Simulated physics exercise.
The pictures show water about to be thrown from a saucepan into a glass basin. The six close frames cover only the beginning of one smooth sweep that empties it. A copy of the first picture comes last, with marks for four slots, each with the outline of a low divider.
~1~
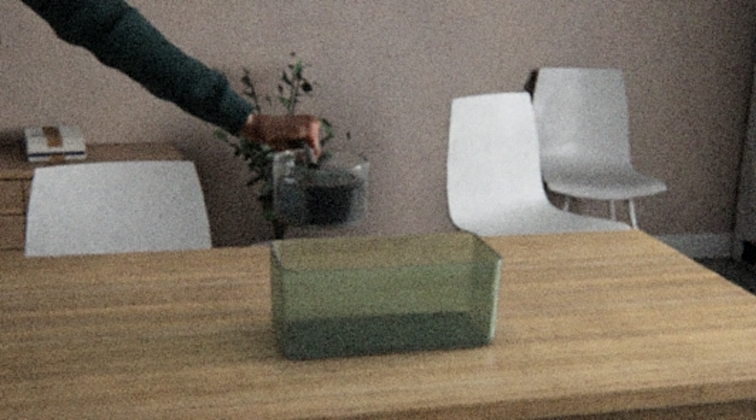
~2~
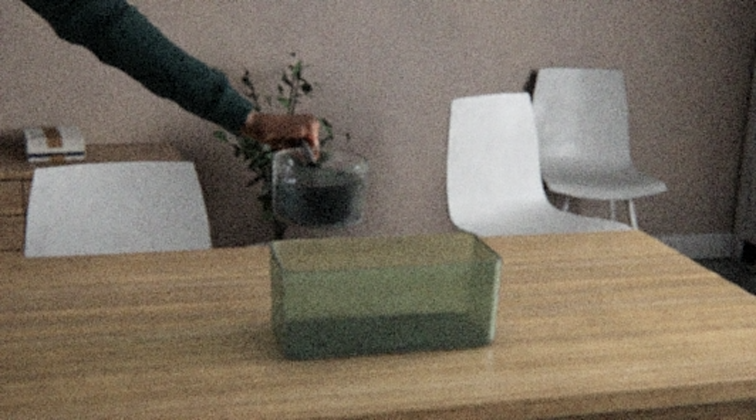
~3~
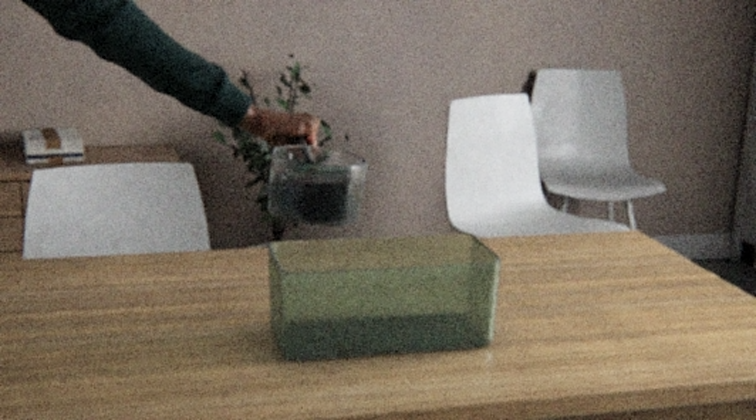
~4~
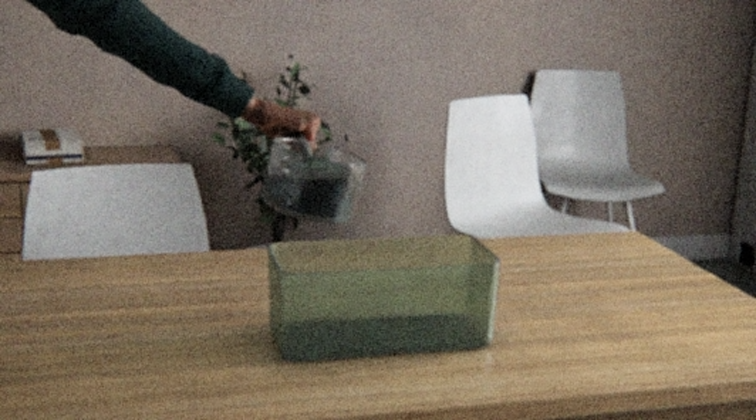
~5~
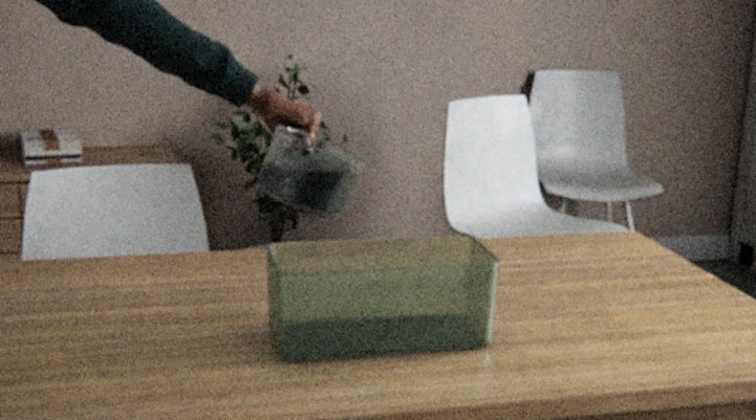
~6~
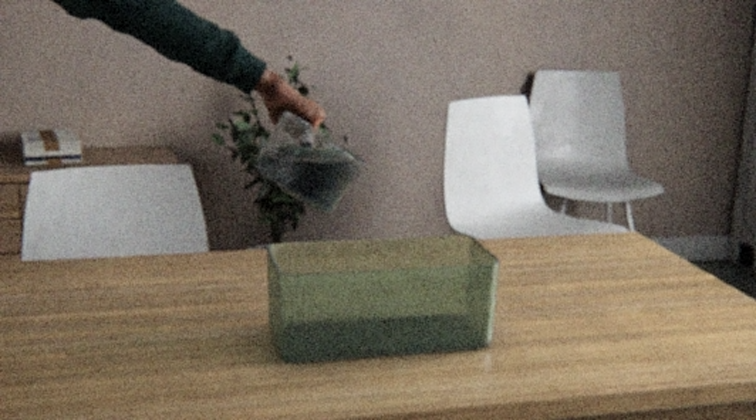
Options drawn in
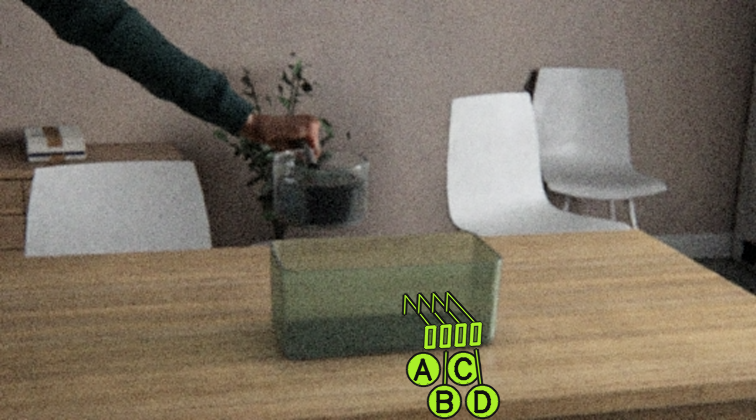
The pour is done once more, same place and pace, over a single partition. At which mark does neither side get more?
It is B.
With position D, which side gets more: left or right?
The left one.
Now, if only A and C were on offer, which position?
Here it is position A.
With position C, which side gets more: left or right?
The left side.
On the marked copy, A at (430, 353); B at (446, 352); C at (461, 351); D at (476, 349).
Choosing A, about 36 % ends left of the wall and 64 % right of it.
Choosing B, about 51 % ends left of the wall and 48 % right of it.
Choosing C, about 78 % ends left of the wall and 20 % right of it.
Choosing D, about 90 % ends left of the wall and 9 % right of it.
